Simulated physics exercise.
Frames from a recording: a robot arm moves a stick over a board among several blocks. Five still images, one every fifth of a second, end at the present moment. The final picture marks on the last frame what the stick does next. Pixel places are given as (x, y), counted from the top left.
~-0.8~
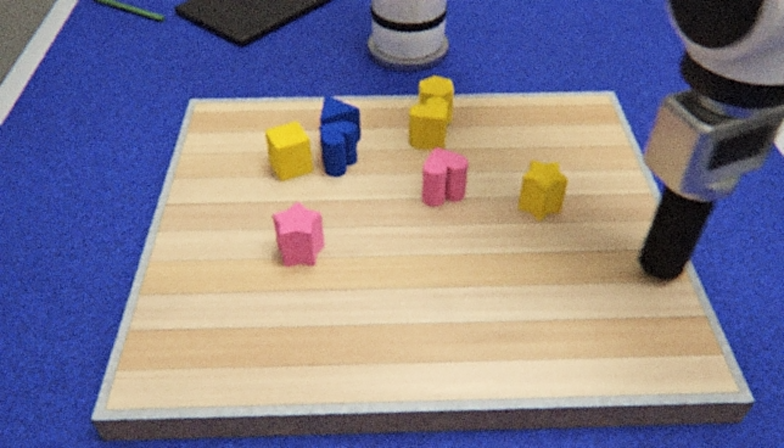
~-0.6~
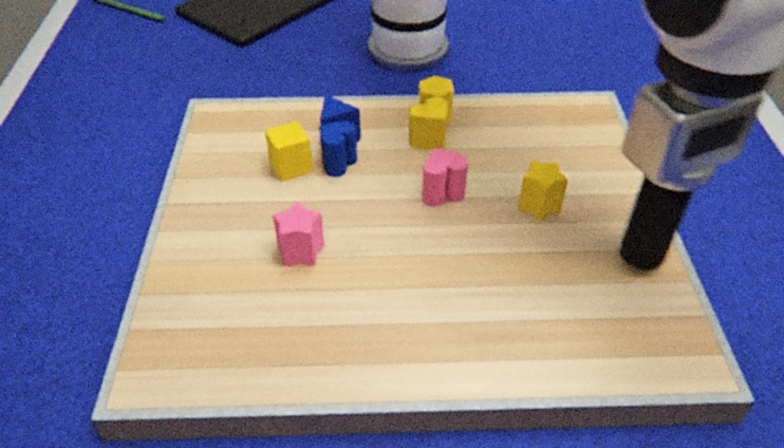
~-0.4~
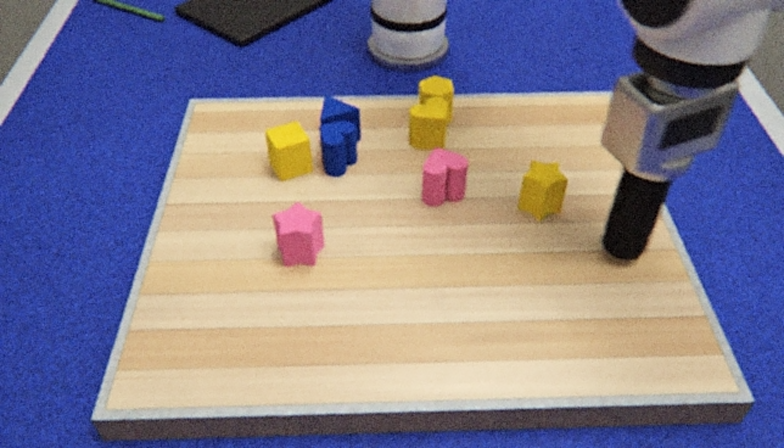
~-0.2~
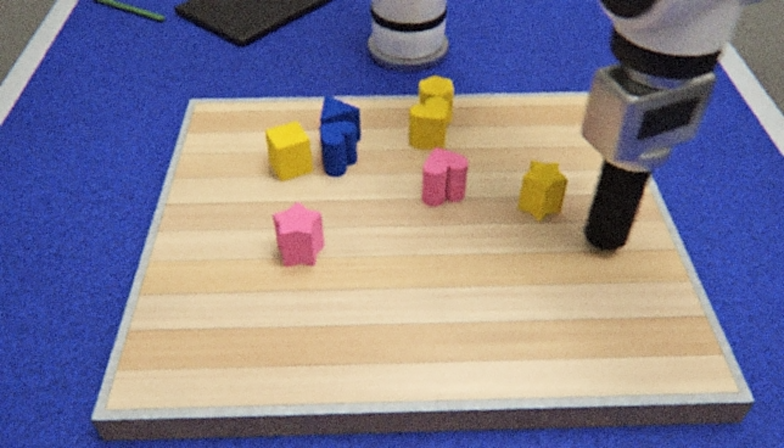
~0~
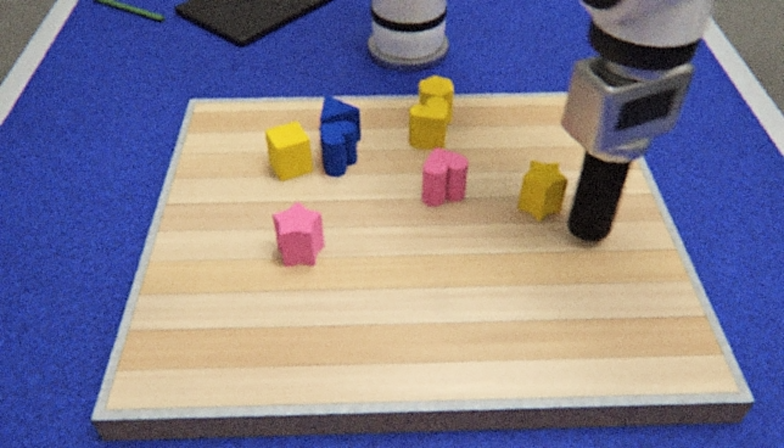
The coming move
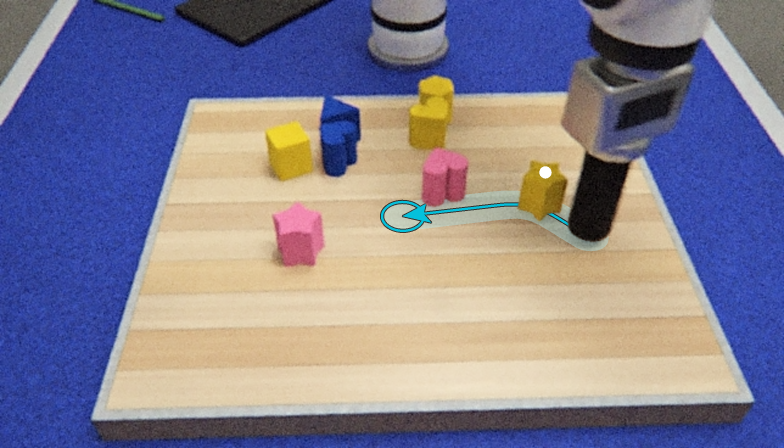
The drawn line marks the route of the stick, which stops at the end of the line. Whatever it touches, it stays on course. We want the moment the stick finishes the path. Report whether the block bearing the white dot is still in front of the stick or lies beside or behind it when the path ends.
It slides aside on the way.
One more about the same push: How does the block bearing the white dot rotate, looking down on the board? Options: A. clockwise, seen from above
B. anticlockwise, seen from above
It's A.
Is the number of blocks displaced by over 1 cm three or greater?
I believe not.
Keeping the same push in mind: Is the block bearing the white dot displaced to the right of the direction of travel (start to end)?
Yes, I think so.
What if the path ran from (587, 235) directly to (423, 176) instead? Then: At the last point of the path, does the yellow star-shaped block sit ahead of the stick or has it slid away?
At the end of the path, the stick has already lost the yellow star-shaped block, which lies beside or behind it.
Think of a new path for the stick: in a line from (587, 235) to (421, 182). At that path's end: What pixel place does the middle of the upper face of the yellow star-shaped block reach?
The top centre is at (518, 151).
Path on the board, from (587, 235) via (530, 206) and (466, 209), ending at (403, 216); the dot is on the yellow star-shaped block.
What follows on the original path. One third of the way, stick at (531, 199); yellow star-shaped block at (511, 153).
Two thirds of the way, stick at (466, 202); pink heart at (436, 158); yellow star-shaped block at (497, 148), turned 30° clockwise.
At the end, stick at (403, 209); pink heart at (429, 155), turned 10° clockwise; yellow star-shaped block at (497, 148), turned 30° clockwise.
